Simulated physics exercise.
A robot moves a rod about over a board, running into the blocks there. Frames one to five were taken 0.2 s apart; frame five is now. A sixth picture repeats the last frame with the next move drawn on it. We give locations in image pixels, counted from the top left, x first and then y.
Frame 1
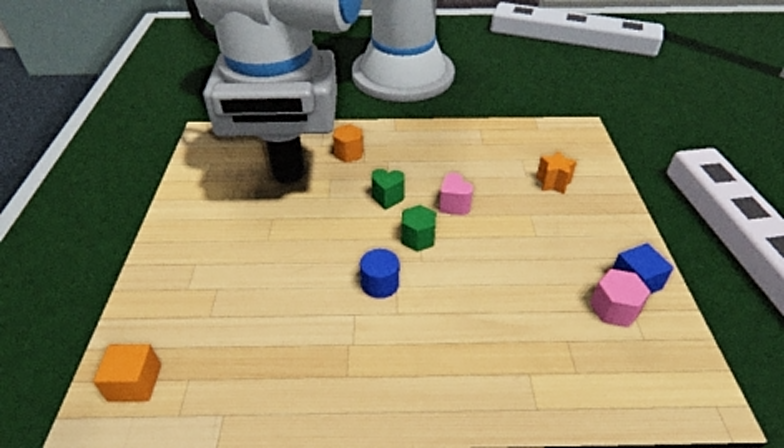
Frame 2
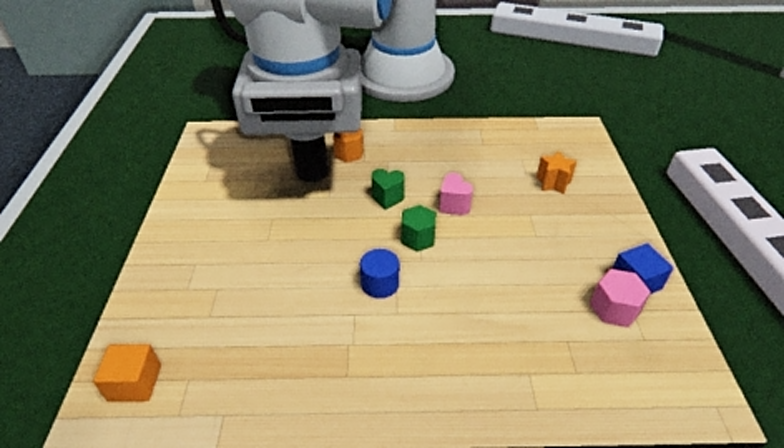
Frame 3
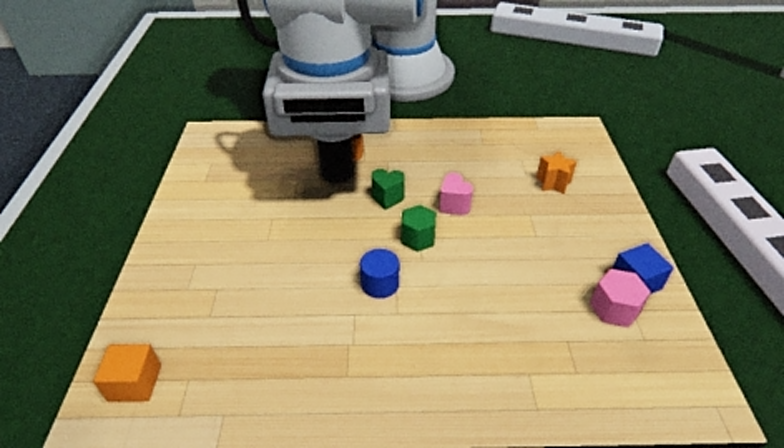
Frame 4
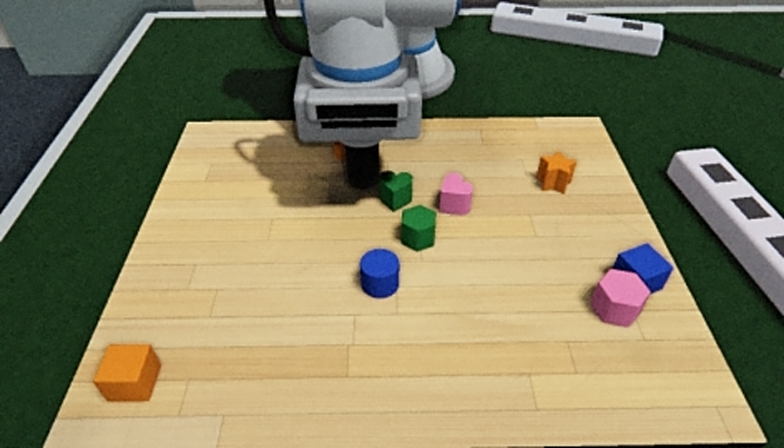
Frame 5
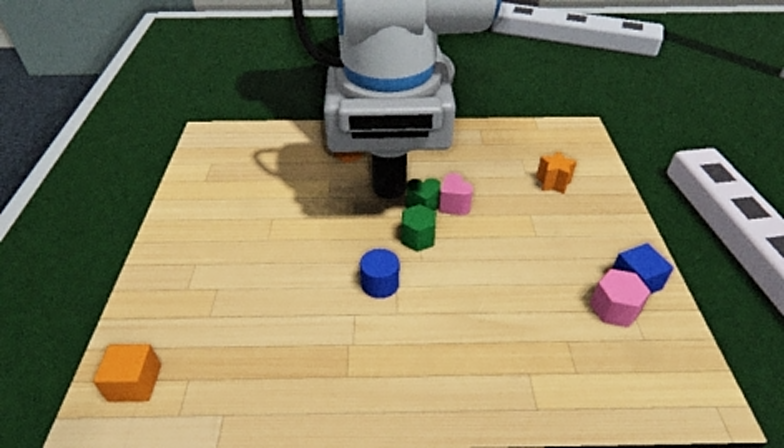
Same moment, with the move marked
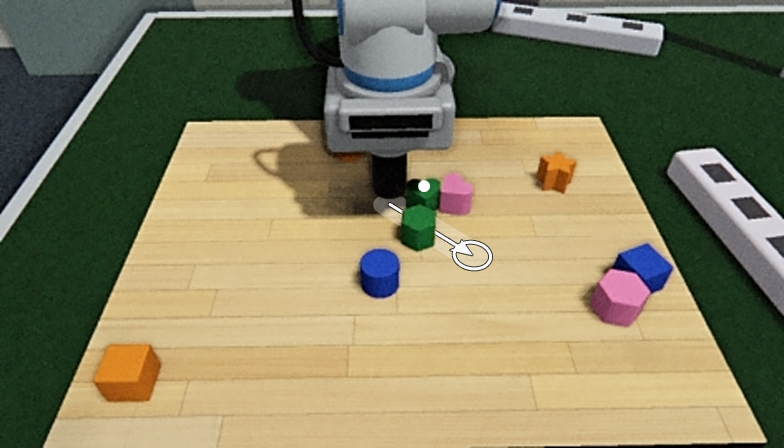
The robot arm slid its dark rod rightward across the wooden board, passing in front of an orange block, then pushed the green heart to the right, up close beside the pink heart.
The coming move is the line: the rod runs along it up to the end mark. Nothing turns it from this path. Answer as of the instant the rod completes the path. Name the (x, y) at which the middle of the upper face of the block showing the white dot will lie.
It is at (473, 203).
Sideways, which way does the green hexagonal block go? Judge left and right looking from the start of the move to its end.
The right.
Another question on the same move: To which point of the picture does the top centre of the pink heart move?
The pink heart ends near (480, 182).
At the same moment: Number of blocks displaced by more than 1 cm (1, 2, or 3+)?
It should be three or more.
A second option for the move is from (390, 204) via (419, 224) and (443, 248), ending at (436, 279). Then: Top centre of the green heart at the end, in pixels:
Around (463, 200).
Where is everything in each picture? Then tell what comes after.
The first picture shows lower end of the rod at (289, 174), tops of blocks, blue circle at (380, 262), green hexagonal block at (419, 216), green heart at (388, 177), pink heart at (456, 184).
The second picture shows rod at (312, 172), blocks as before.
The third picture shows rod at (338, 174), blocks as before.
The fourth picture shows rod at (363, 179), green heart at (396, 179).
The fifth picture shows rod at (390, 189), blue circle at (380, 262), green hexagonal block at (419, 216), green heart at (424, 186), pink heart at (456, 184).
The drawn path runs from (390, 204) directly to (472, 255); the dot is on the green heart.
On the path given first. One third of the way, rod at (417, 205); green hexagonal block at (423, 222), turned 15° clockwise; green heart at (452, 195), turned 40° anticlockwise; pink heart at (475, 183), turned 25° anticlockwise.
Two thirds of the way, rod at (446, 222); green hexagonal block at (437, 241), turned 65° clockwise; green heart at (470, 201), turned 100° anticlockwise; pink heart at (480, 182), turned 35° anticlockwise.
At the end, rod at (475, 239); blue circle not moved; green hexagonal block at (443, 249), turned 105° clockwise; green heart at (473, 203), turned 120° anticlockwise; pink heart at (480, 182), turned 35° anticlockwise.
